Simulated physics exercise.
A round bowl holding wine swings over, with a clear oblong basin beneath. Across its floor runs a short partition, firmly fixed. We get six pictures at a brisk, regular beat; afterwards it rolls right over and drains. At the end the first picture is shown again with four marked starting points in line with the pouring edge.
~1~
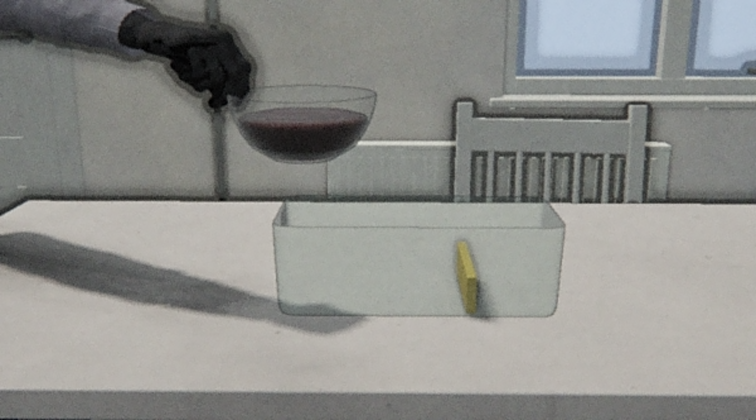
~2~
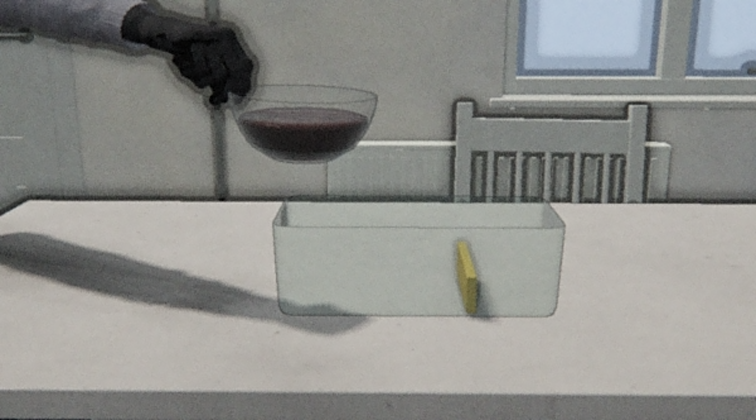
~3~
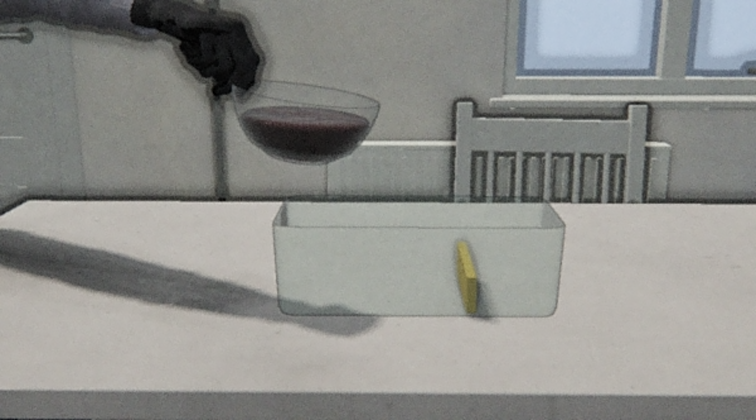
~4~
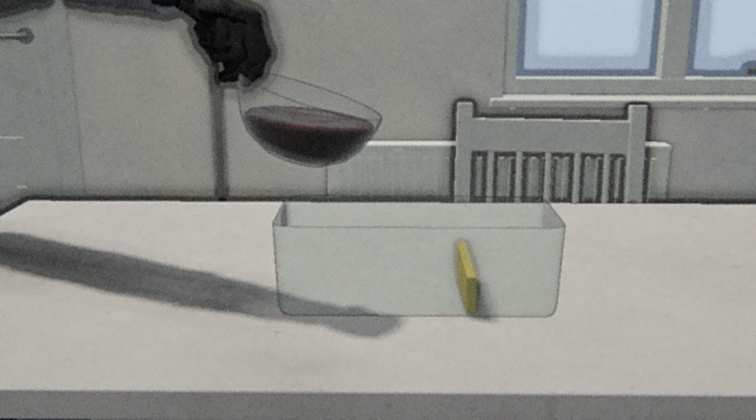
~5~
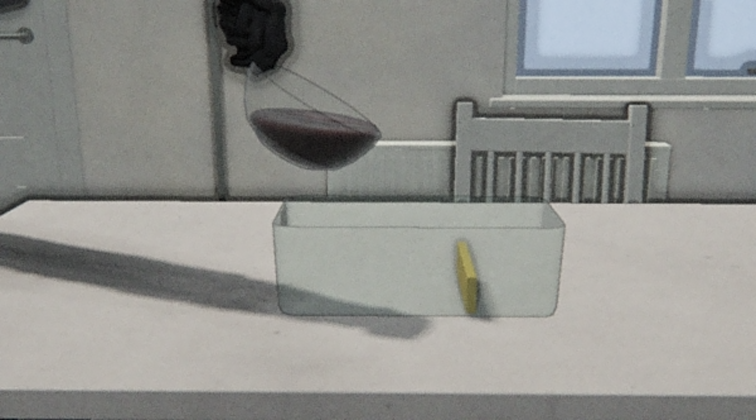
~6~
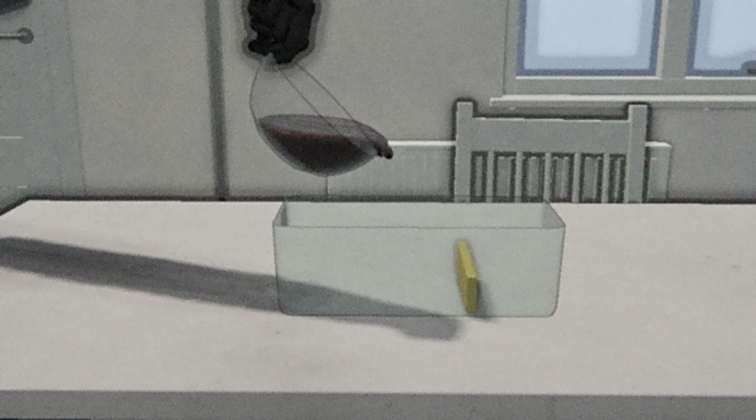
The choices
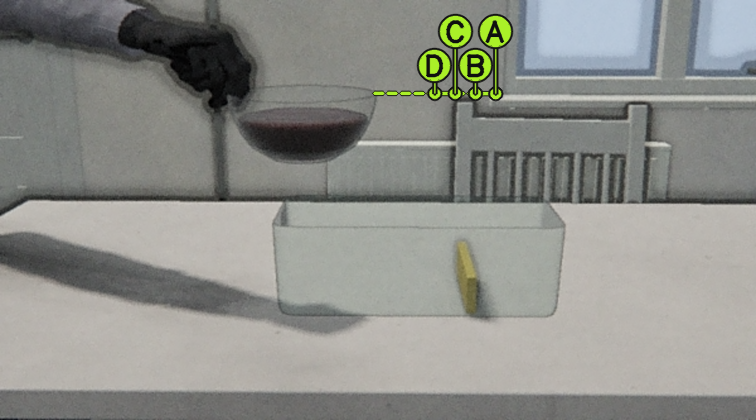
Above a pale table with a clear oblong basin holding a short yellow partition, a dark-gloved hand holds a round glass bowl of dark red liquid, then tilts it steadily to the right until the liquid slips just over the lip.
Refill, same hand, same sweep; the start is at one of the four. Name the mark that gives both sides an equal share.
C.
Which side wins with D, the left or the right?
More ends on the left.
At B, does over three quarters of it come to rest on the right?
No.
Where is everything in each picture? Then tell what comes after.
In the first picture, upright, lip at (374, 93); basin from (279, 313) to (556, 315); top of the wall at (467, 258); nothing has left yet.
In the second picture, tipped about 2°, lip at (375, 96); nothing has left yet.
In the third picture, tipped about 8°, lip at (378, 104); nothing has left yet.
In the fourth picture, tipped about 18°, lip at (380, 117); nothing has left yet.
In the fifth picture, tipped about 31°, lip at (380, 134); wine is over the lip, down to (380, 134).
In the sixth picture, tipped about 46°, lip at (375, 153); wine is over the lip, down to (389, 155).
On the marked copy, A at (495, 93); B at (475, 93); C at (455, 93); D at (434, 93).
If A is chosen, about 27 % ends left of the wall and 72 % right of it.
If B is chosen, about 28 % ends left of the wall and 67 % right of it; 5 % is lost outside.
If C is chosen, about 51 % ends left of the wall and 46 % right of it; 3 % is lost outside.
If D is chosen, about 64 % ends left of the wall and 29 % right of it; 8 % is lost outside.
